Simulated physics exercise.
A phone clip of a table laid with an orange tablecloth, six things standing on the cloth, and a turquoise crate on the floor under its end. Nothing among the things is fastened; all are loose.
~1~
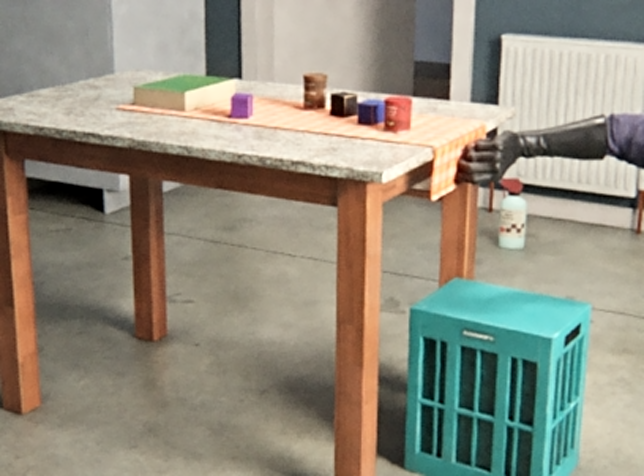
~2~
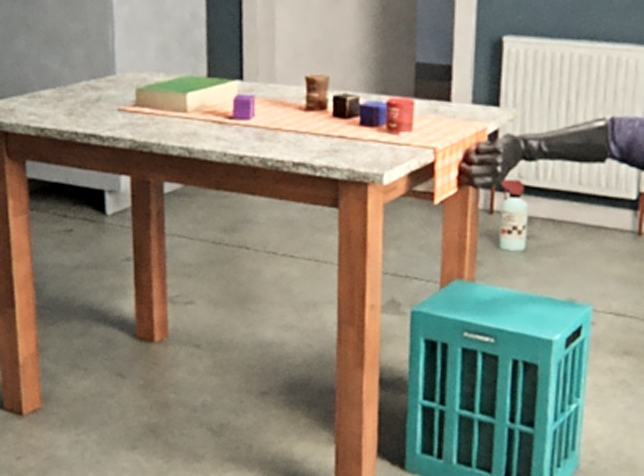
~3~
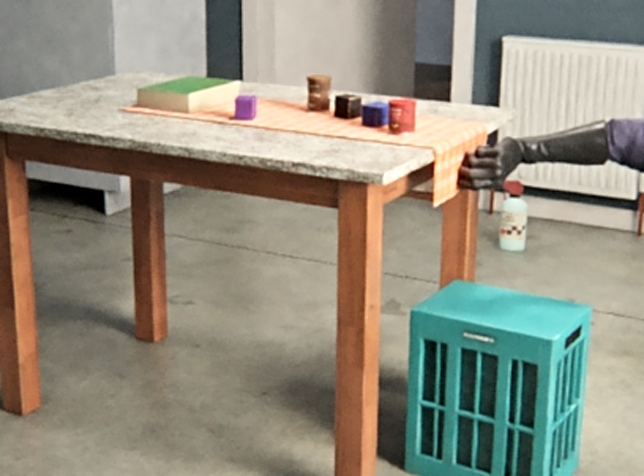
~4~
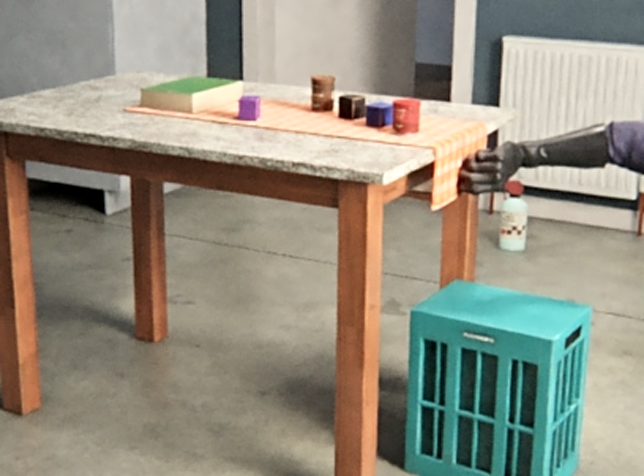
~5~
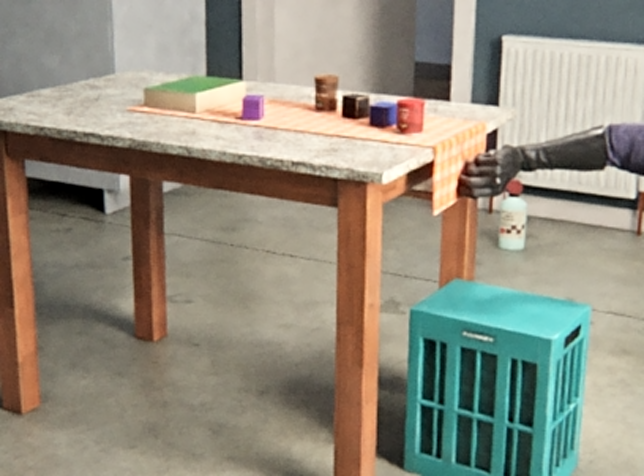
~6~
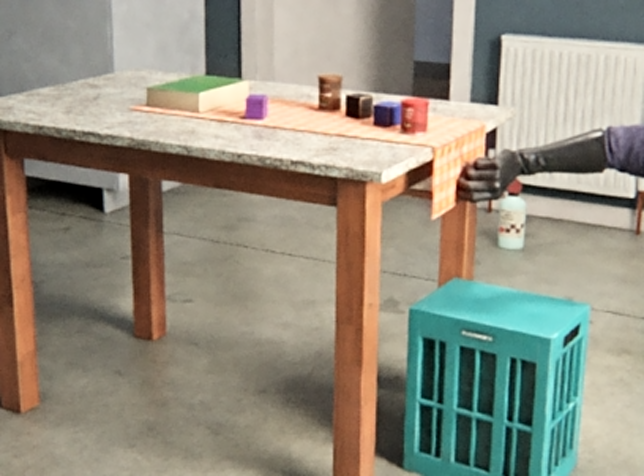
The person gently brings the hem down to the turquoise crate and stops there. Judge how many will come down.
The number that falls is two.
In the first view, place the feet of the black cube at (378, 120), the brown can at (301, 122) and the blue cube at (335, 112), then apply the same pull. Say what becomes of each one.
The black cube is carried off, the brown can survives, the blue cube stays on.
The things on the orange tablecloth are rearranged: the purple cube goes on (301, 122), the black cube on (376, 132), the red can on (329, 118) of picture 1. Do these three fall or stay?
The purple cube stays put; the black cube ends up off; the red can stays put.
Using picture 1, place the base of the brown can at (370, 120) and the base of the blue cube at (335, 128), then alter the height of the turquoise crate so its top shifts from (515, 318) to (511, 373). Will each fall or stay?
The brown can does not stay aboard, and the blue cube does not stay aboard.
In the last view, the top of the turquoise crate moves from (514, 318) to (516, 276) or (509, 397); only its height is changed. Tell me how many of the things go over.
1 and 4.
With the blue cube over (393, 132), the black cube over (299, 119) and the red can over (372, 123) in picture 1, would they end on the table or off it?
Blue cube - leaves the top. Black cube - stays aboard. Red can - leaves the top.
Early on, hem near (458, 262); red can gone.
Midway, hem on the crate; red can and blue cube gone.
Finally, hem on the crate; red can and blue cube gone. The count of fallen things is two.
